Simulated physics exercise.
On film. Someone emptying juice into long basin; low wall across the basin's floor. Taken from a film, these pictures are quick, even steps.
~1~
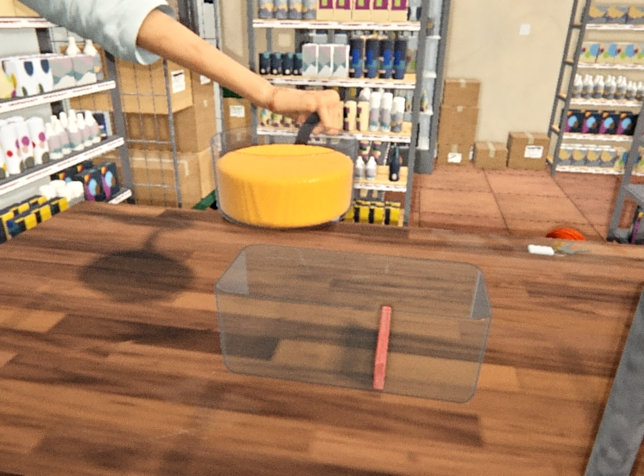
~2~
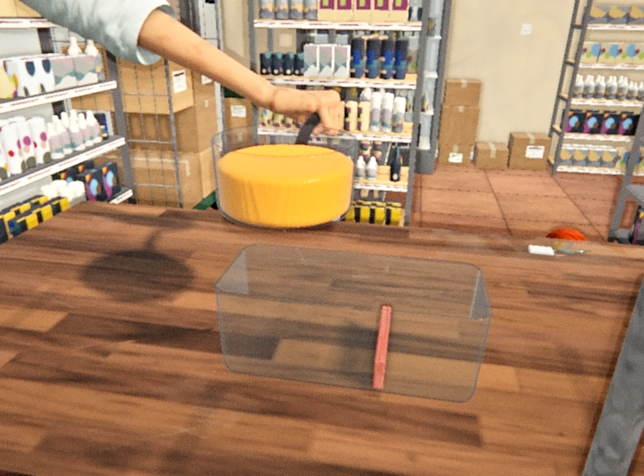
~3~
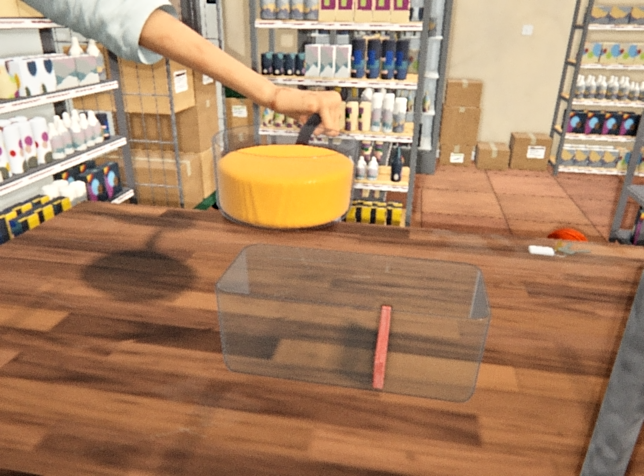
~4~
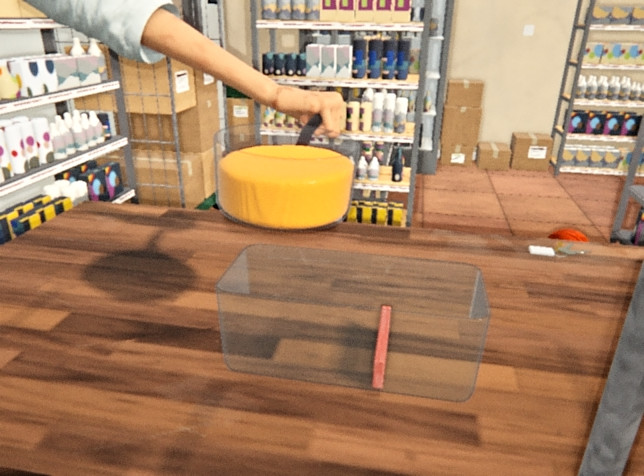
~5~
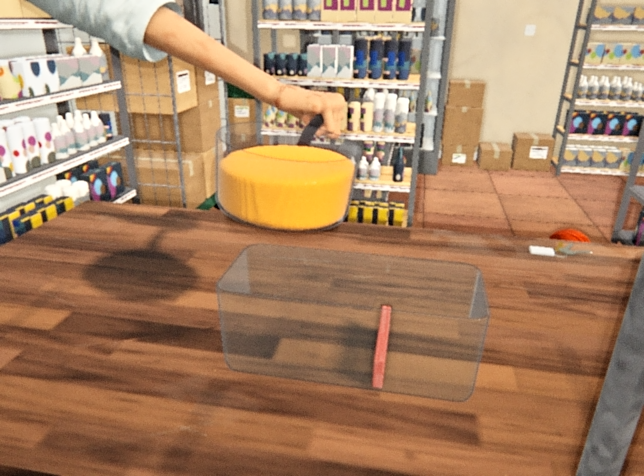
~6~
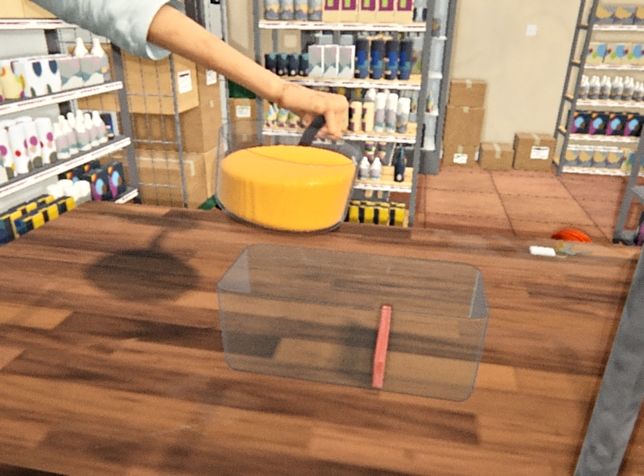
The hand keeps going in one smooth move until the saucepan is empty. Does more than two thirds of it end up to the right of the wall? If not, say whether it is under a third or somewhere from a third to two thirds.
No, a third to two thirds does.
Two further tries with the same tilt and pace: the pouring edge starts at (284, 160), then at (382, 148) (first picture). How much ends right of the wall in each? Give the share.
In order, some 15 and 55 percent.
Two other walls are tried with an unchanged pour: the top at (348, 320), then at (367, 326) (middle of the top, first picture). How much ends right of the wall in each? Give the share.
Note: Roughly 90 % in case one, 70 % in case two.
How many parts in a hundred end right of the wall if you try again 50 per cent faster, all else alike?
It comes to 35 per cent or so.
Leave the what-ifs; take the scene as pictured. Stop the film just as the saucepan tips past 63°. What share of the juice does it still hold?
Around 65 in a hundred has not poured out yet.
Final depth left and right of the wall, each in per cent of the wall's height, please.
I get 50 % for the left and 90 % for the right.
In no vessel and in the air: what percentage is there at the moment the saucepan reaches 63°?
About 25 %.
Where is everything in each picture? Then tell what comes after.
It leans 0°; its right rim is at (356, 144); the juice meets the walls at (222, 156) and (354, 164); the long basin's rim runs from (231, 266) to (486, 291); the wall's top is at (384, 333), in the first picture.
It leans 0°; its right rim is at (356, 145); the juice meets the walls at (222, 156) and (353, 164), in the second picture.
It leans 2°; its right rim is at (357, 147); the juice meets the walls at (223, 156) and (354, 166), in the third picture.
It leans 4°; its right rim is at (358, 150); the juice meets the walls at (224, 156) and (354, 166), in the fourth picture.
It leans 7°; its right rim is at (359, 154); the juice meets the walls at (225, 156) and (354, 167), in the fifth picture.
It leans 11°; its right rim is at (360, 159); the juice meets the walls at (225, 157) and (356, 168), in the sixth picture.
A moment on, the saucepan is tipped part way and 65 per cent is still to pour, 1 is left of the wall and 7 right of it.
Next, the saucepan is tipped on its side and 13 per cent is still to pour, 20 is left of the wall and 57 right of it.
Then the saucepan is tipped right over and 1 per cent is still to pour, 46 is left of the wall and 52 right of it.
Later the saucepan is tipped right over and 0 per cent is still to pour, 49 is left of the wall and 51 right of it.
Finally, 50 per cent lies left of the wall, 49 right of it and 1 outside.
